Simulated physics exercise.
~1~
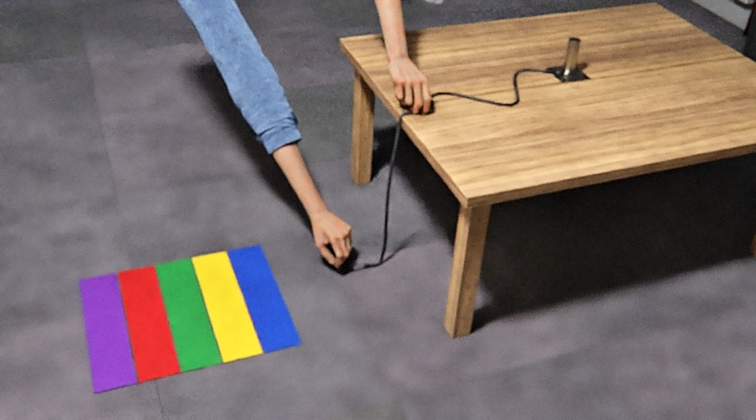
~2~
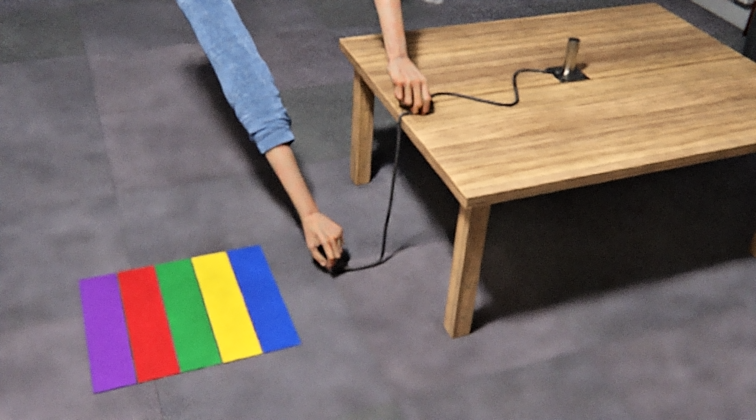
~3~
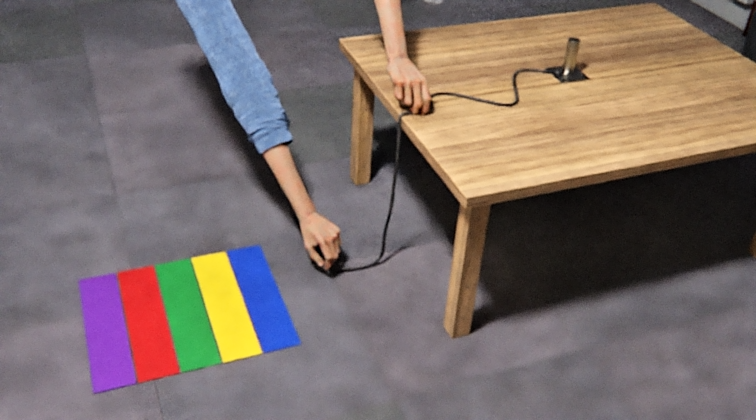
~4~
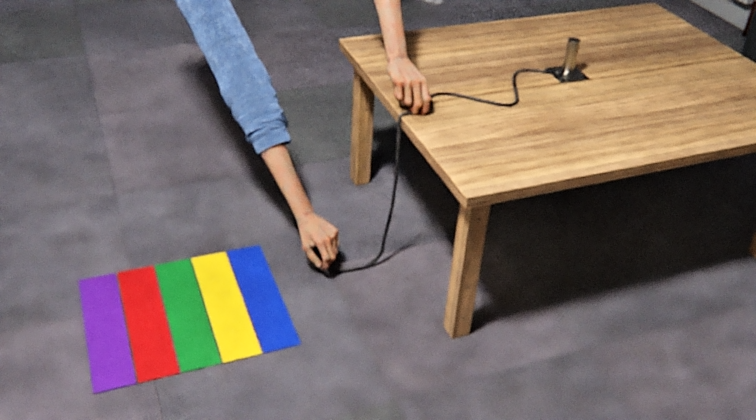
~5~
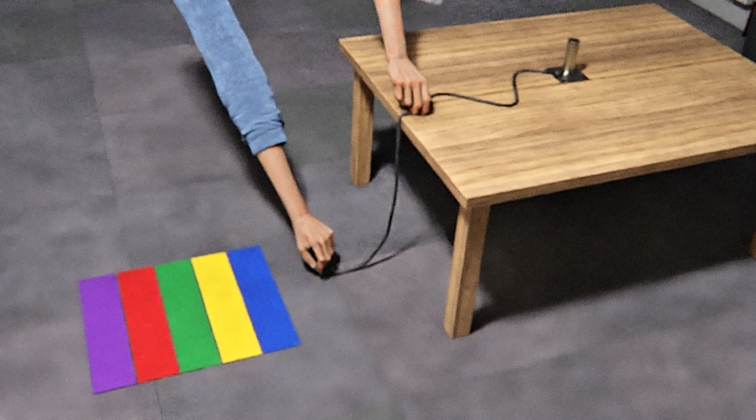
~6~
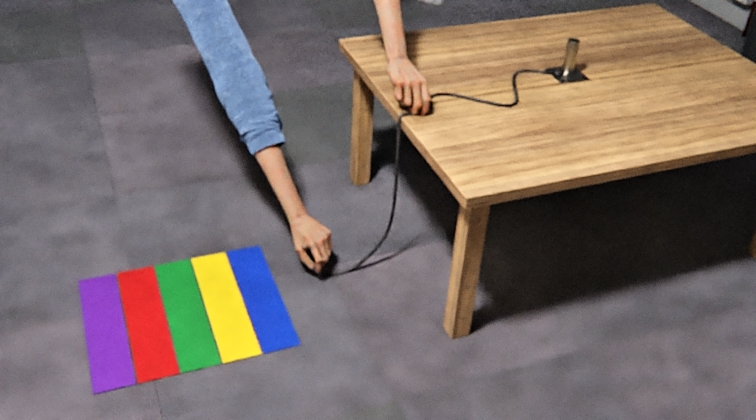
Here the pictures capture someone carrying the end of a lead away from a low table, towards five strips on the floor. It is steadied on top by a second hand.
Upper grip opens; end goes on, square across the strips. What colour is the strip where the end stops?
It is red.
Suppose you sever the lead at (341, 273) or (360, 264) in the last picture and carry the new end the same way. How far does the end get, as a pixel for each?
Try 1: (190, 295); try 2: (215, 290).
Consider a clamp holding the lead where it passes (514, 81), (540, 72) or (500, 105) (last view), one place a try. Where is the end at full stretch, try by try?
First (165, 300), next (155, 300), last (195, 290).
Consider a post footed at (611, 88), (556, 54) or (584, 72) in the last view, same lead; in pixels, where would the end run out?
The spots are near (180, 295), (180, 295) and (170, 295).
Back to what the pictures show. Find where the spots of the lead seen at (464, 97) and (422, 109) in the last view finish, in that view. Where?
They end up at (423, 107) and (367, 138).
Soon after, end near (220, 287); over yellow.
After that, end near (175, 297); over green.
At the stop, end near (146, 303); over red. Over red.
